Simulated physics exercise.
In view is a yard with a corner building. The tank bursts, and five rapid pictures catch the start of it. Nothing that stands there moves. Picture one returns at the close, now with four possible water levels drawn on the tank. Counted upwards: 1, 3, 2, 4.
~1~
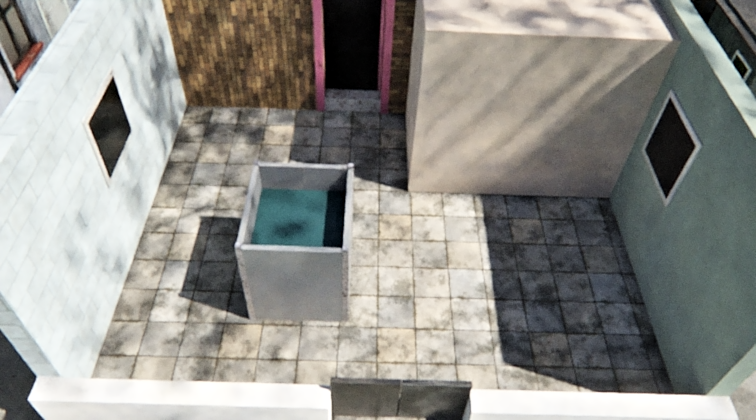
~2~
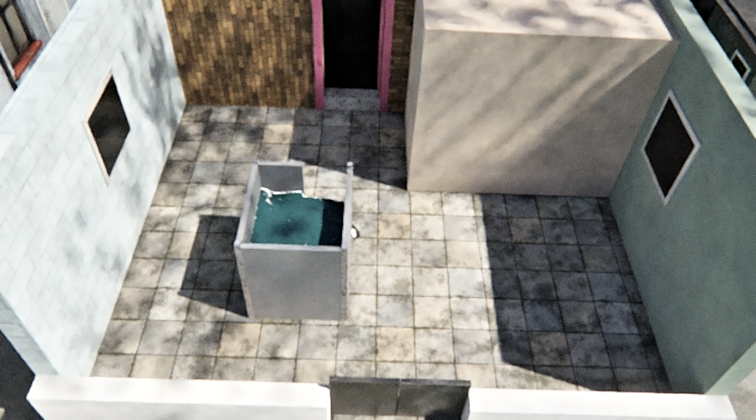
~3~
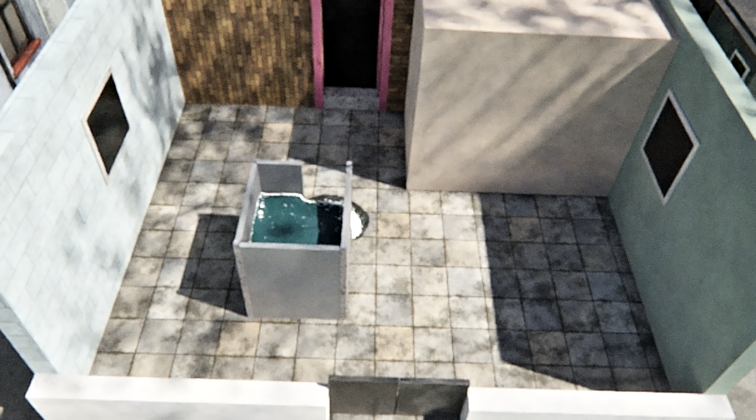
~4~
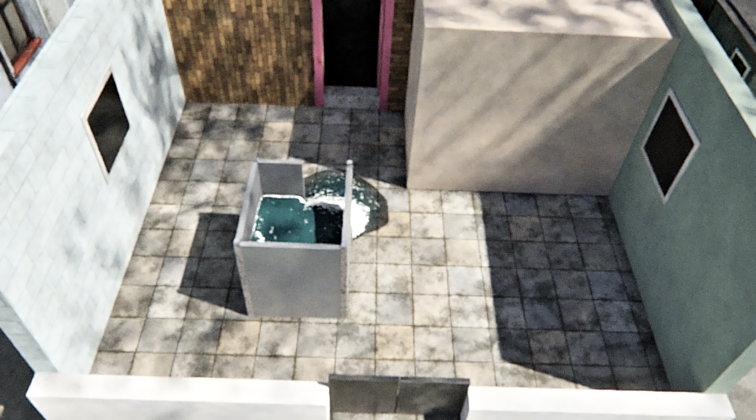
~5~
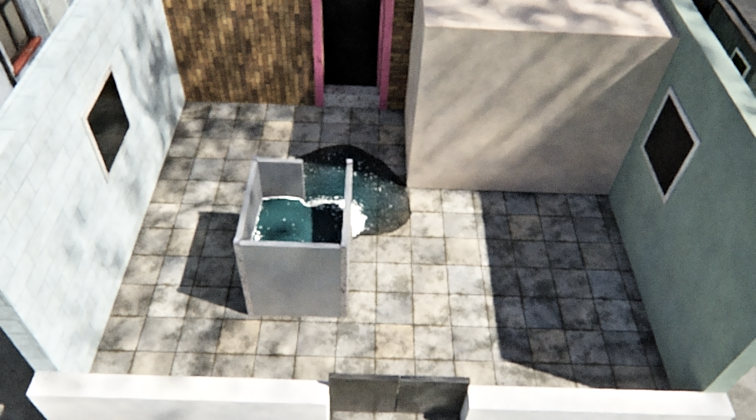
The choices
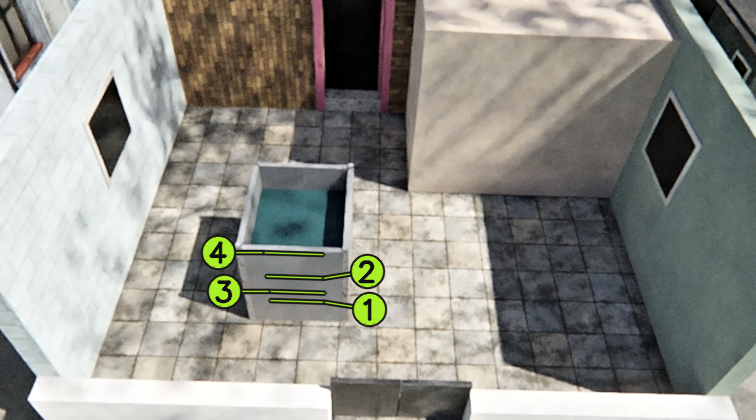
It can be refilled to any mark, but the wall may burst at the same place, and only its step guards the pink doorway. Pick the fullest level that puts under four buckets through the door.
Level 2 just does it.
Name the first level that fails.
4 it is.
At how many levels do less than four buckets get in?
Three of them.
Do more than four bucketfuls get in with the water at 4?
Yes, it does.
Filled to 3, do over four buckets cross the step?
No, that is safe.
In lime, 1 at (297, 301); 2 at (295, 277); 3 at (296, 292); 4 at (292, 253); from the bottom up 1, 3, 2, 4.
Choosing 1, nothing gets over.
Choosing 2, a bucket or two gets in.
Choosing 3, nothing gets over.
Choosing 4, about 10 bucketfuls get in.
